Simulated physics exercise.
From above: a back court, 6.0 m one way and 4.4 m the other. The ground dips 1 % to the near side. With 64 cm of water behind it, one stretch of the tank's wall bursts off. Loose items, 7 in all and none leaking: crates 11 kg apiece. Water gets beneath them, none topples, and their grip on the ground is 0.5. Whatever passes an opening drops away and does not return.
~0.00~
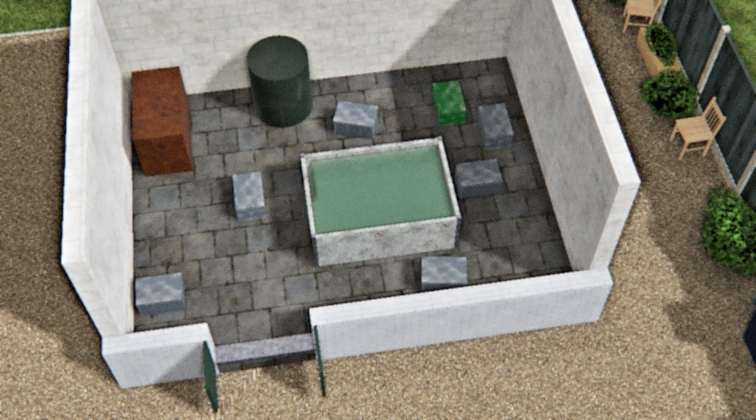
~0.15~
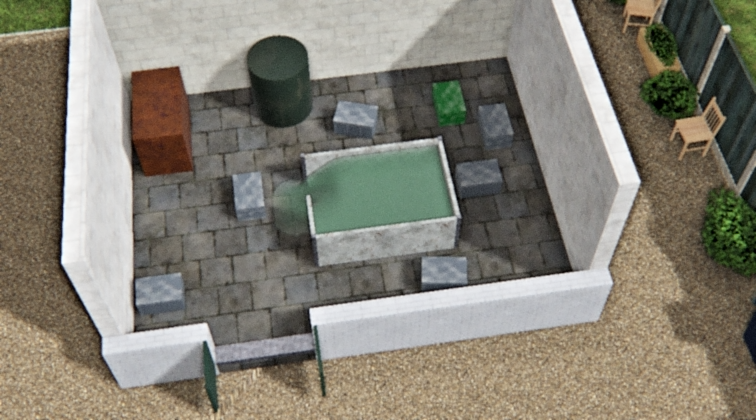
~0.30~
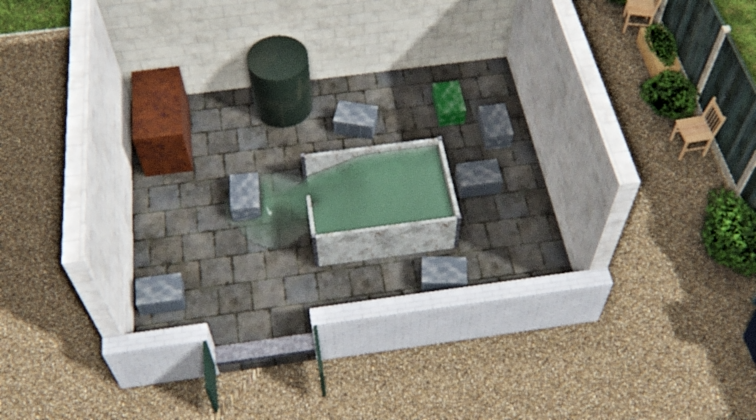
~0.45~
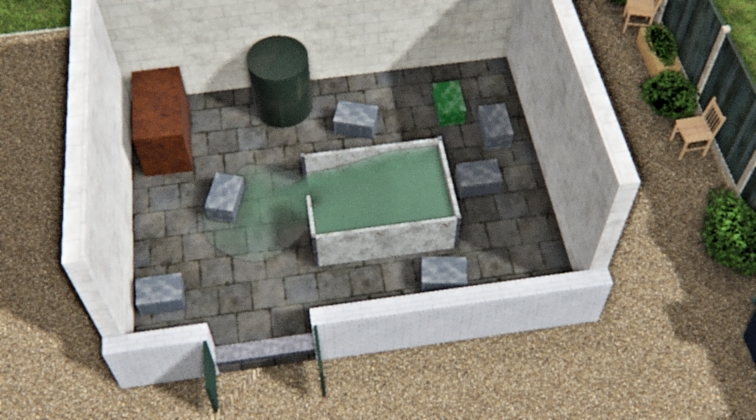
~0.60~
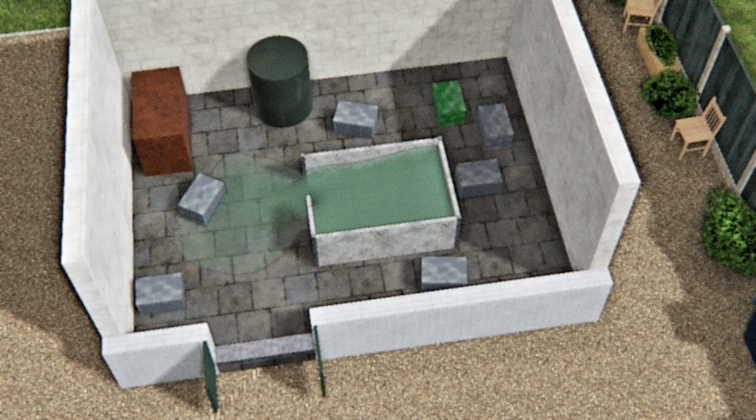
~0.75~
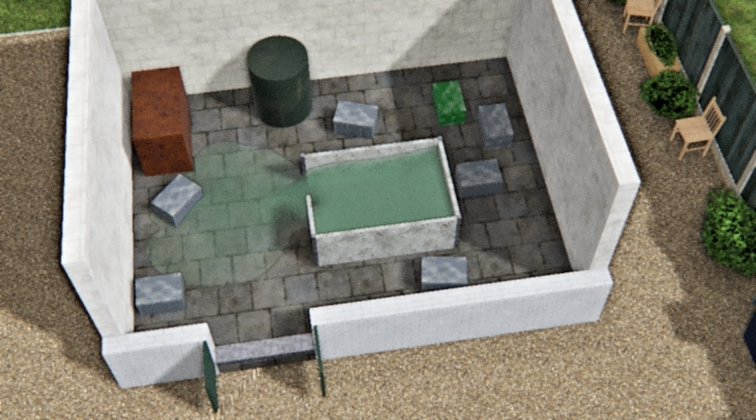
The clip shows a walled, paved court where water bursts from the left side of a raised tank and spreads leftward across the paving, pushing one grey crate left and turning it while the other crates stay still.
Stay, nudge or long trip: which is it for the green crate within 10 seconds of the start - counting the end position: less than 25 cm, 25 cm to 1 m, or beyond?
Green crate barely shifts.
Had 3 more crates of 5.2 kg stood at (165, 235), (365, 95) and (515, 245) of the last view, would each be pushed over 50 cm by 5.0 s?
In that order: More, less, short of it.
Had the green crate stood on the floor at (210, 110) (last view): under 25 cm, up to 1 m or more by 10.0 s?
It gets carried off.
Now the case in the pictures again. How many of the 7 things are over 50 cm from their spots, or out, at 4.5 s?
By then 2.
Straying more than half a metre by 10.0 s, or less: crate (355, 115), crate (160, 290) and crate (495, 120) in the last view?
In that order: Less, over, less.
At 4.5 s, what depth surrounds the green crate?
Roughly 0 cm.
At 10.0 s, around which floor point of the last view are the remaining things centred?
Around (422, 187).
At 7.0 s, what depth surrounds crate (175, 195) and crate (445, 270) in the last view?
Roughly 12 and 4 cm.
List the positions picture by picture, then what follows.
The first frame shows the green crate at (449, 97) rests on the ground; 2.5 m2 under water; 0 of 7 have shifted.
The second frame shows the green crate at (449, 97), on the bottom; water covers 2.9 m2; 0 of 7 have shifted.
The third frame shows the green crate at (449, 97), on the bottom; 3.3 m2 under water; 1 of 7 have shifted.
The fourth frame shows the green crate at (449, 97), on the bottom; water covers 4.1 m2; 1 of 7 have shifted.
The fifth frame shows the green crate at (449, 97), on the bottom; water covers 5.0 m2; 1 of 7 have shifted.
The sixth frame shows the green crate at (449, 97), on the bottom; 6.3 m2 under water; 1 of 7 have shifted.
After 2.0 s the green crate is near (449, 97), 0.0 m from its start, aground; 0 of 7 are out; 2 afloat.
After 4.5 s the green crate is near (449, 97), 0.0 m from its start, aground; 0 of 7 are out; 1 afloat.
After 7.0 s the green crate is near (449, 97), 0.0 m from its start, aground; 0 of 7 are out; 1 afloat.
After 10.0 s the green crate is near (449, 97), 0.0 m from its start, aground; 0 of 7 are out; 4 afloat.
